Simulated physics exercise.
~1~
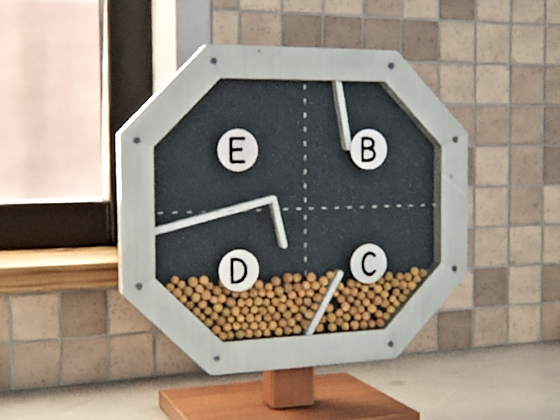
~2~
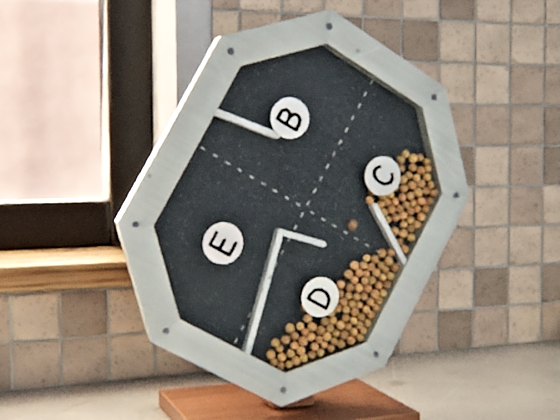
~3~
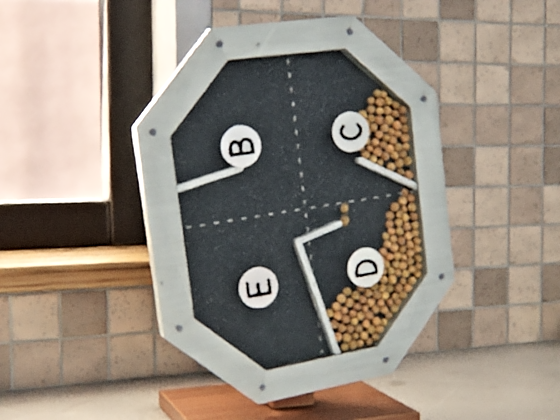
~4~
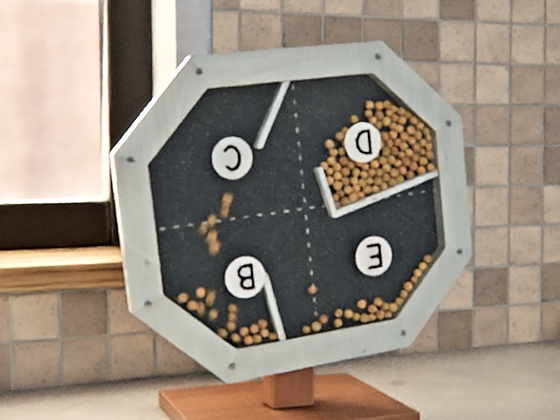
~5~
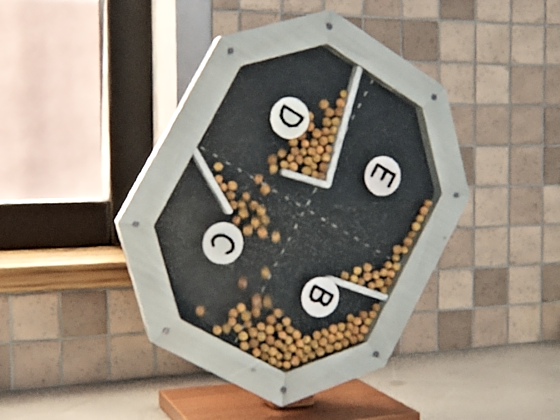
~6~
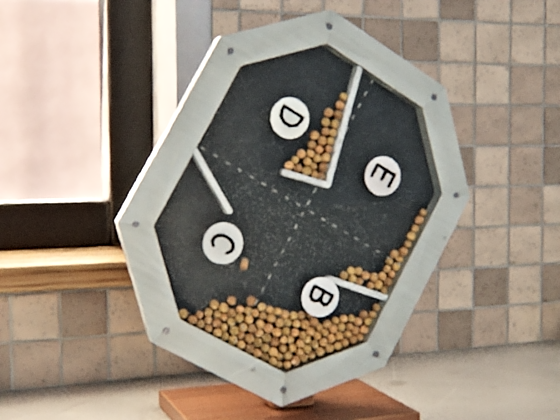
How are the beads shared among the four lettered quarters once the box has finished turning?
Quarter B ends up with plenty of the beads, while C and D each hold part of them. Hardly any are in E.
